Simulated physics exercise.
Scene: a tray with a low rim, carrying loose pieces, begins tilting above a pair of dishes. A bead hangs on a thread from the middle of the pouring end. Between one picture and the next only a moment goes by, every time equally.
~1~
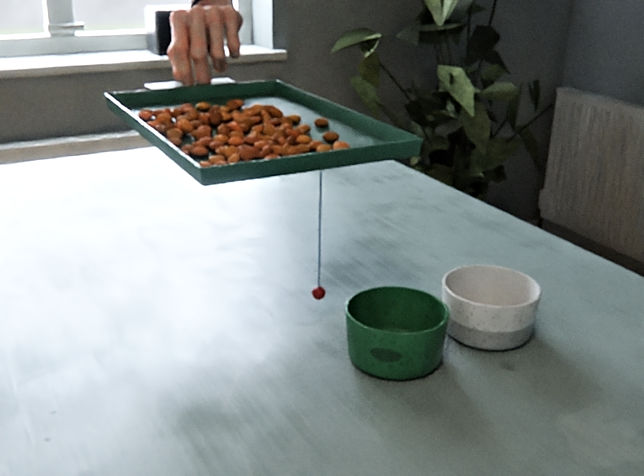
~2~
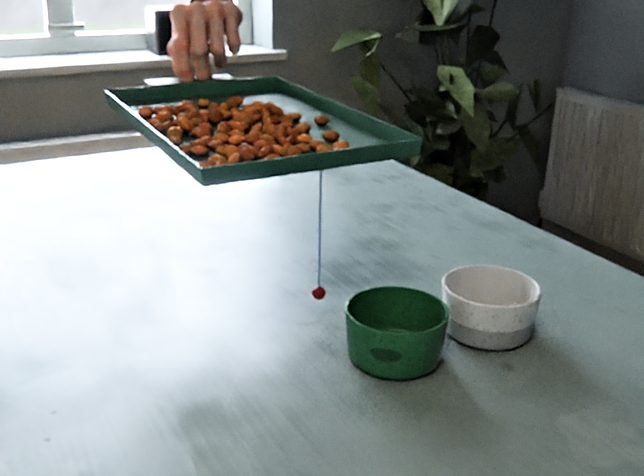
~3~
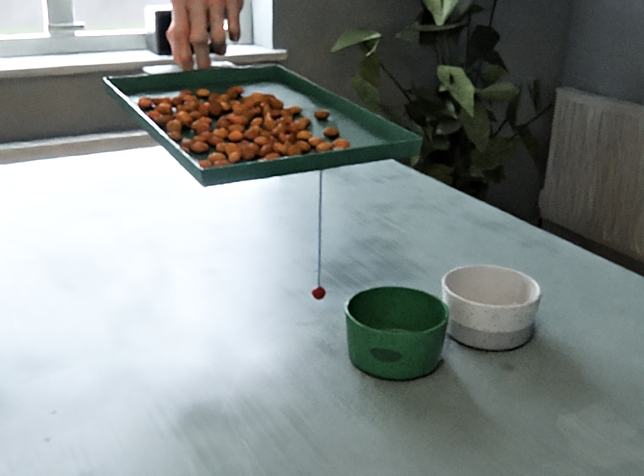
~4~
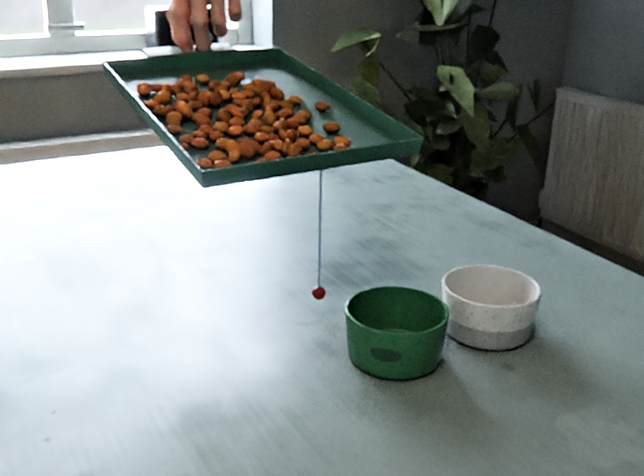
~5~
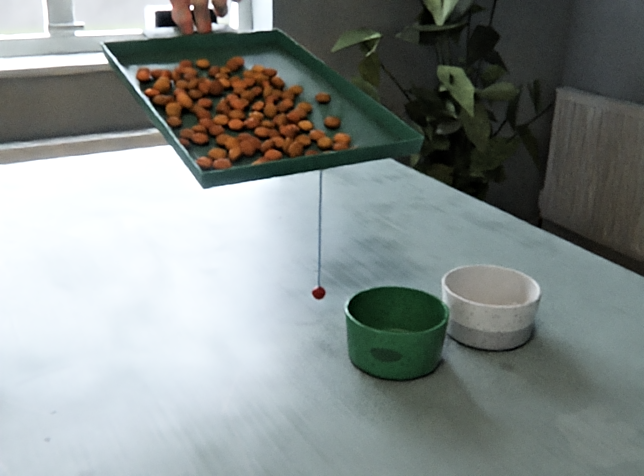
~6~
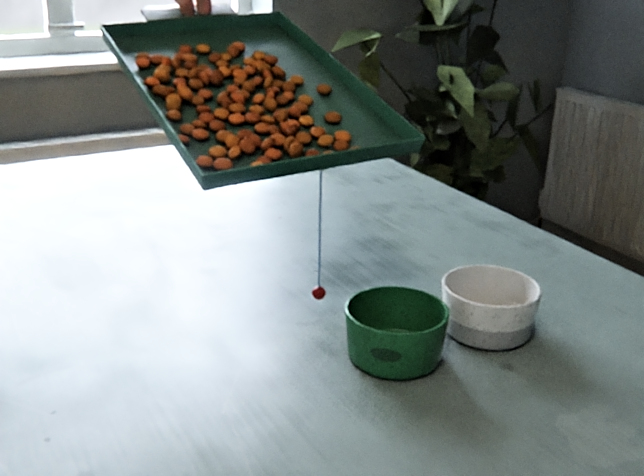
Green tray of small brown pieces tilting steadily as a hand raises its far end above a green dish and a white dish.
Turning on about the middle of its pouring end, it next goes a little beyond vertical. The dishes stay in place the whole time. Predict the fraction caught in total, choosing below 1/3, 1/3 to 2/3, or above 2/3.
Below 1/3.
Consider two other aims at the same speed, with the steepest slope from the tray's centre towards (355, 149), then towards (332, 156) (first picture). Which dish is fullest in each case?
First it's the dish to the left, then it's the dish to the left.
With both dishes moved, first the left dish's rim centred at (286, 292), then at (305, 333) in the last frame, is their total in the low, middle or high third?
Under a third, then between a third and two thirds.
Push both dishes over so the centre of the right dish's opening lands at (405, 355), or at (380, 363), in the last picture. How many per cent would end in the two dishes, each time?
40% for the first placement, 30% for the second.
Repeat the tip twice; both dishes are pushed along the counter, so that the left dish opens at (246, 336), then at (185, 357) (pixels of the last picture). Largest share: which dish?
The one on the left side, and then the one on the right side.
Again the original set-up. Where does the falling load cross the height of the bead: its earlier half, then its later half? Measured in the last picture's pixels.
The opening half passes (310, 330), the closing half (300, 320).
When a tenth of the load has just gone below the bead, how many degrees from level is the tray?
About 75° of tilt.
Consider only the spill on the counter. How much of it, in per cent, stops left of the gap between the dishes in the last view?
90 per cent or thereabouts.
Soon, tray tipped steeply; nearly all on the tray; a stray few in the air.
A while on, tray tipped right over; about a quarter on the tray; a stray few in the left dish; about half outside both; about a quarter in the air.
Towards the end, tray tipped past a quarter turn; a small part in the left dish; nearly all outside both.
Finally, tray tipped past a quarter turn; a small part in the left dish; none in the right dish; nearly all outside both.
